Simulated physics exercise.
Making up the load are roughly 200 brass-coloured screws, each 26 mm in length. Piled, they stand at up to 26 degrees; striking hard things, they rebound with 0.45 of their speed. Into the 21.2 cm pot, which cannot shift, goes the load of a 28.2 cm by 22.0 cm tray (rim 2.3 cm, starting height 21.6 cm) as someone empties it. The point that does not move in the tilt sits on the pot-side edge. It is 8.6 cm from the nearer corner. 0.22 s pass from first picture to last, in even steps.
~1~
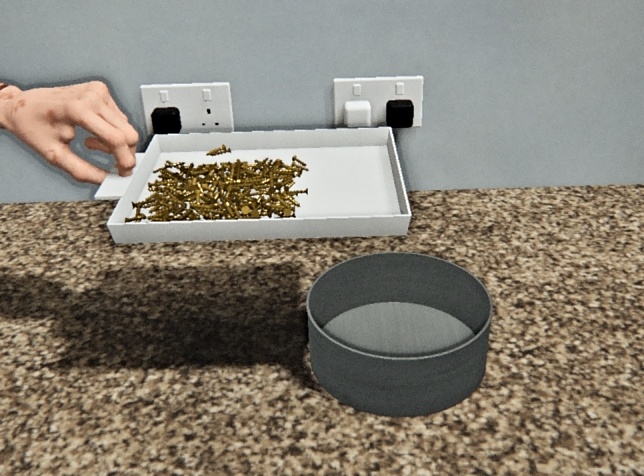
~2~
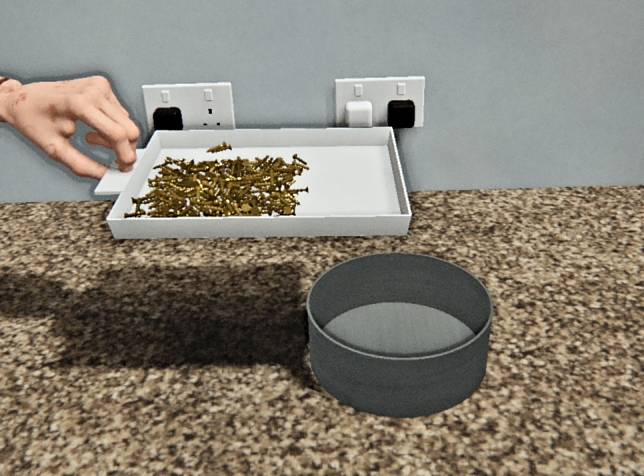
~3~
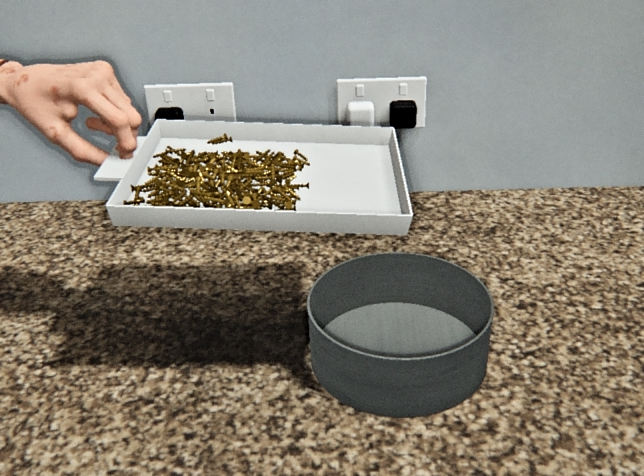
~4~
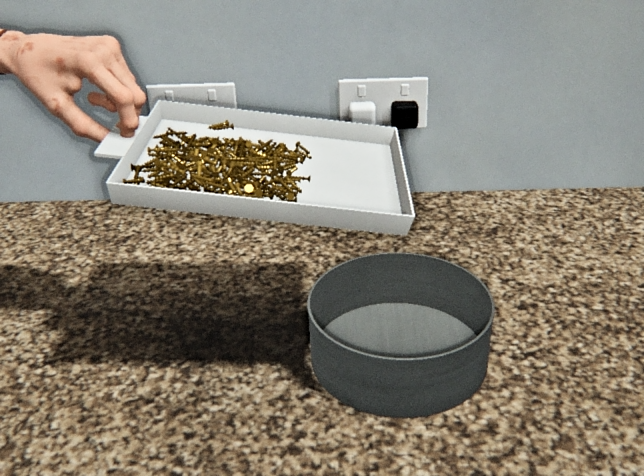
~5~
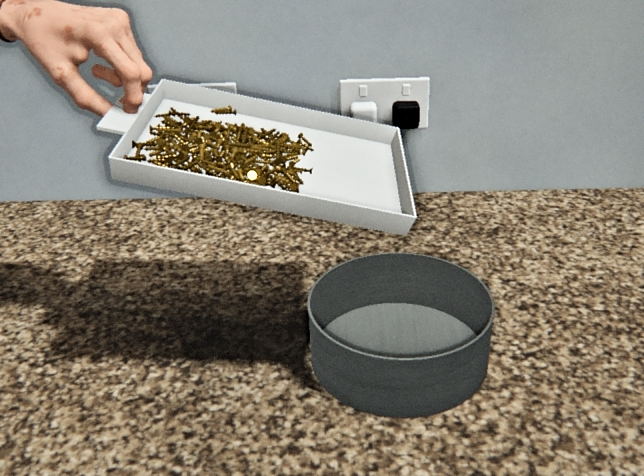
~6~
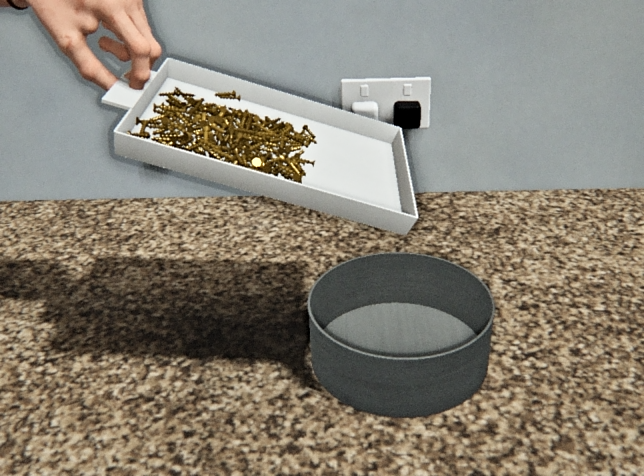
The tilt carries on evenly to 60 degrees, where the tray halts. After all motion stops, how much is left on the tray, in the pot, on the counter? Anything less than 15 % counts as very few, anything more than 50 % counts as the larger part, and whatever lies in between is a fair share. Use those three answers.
Tray: A fair share. Pot: A fair share. Counter: A fair share.
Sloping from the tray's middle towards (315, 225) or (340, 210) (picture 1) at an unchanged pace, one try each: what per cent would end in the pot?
Estimate: Some 15 % and some 30 % respectively.
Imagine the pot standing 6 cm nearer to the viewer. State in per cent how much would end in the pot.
In that case about 25 percent would end up there.
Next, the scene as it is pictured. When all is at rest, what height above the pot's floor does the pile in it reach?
It stands at some 1.5 cm.
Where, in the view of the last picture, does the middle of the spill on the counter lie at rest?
(540, 358).
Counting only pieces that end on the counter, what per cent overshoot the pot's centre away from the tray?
Around 100 in a hundred.
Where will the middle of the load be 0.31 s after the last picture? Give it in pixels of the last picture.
Load centre: About (351, 121) px.
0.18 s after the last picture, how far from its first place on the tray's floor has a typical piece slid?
By then it sits near 2 cm from where it began.
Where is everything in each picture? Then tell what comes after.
The first picture shows tray tilt 0 degrees, front corners at (112, 222) and (406, 214); middle of the pieces at (220, 187); pot at (398, 299).
The second picture shows tray tilt 1 degrees, front corners at (112, 217) and (407, 214); middle of the pieces at (221, 184).
The third picture shows tray tilt 4 degrees, front corners at (111, 204) and (408, 214), lowest corner right front; middle of the pieces at (221, 176).
The fourth picture shows tray tilt 9 degrees, front corners at (112, 181) and (410, 214), lowest corner right front; middle of the pieces at (222, 162).
The fifth picture shows tray tilt 14 degrees, front corners at (114, 156) and (412, 215), lowest corner right front; middle of the pieces at (225, 147).
The sixth picture shows tray tilt 19 degrees, front corners at (120, 131) and (414, 215), lowest corner right front; middle of the pieces at (230, 131); pot at (400, 299).
Then, 0.18 s after the last picture, tilt 40 degrees; the tray holds 100 %, the pot 0 %.
Then, 0.31 s after the last picture, tilt 55 degrees; the tray holds 100 %, the pot 0 %.
Then, 0.56 s after the last picture, tilt 60 degrees; the tray holds 50 %, the pot 0 %.
In the end, tray 40 %, pot 30 %, counter 30 %.
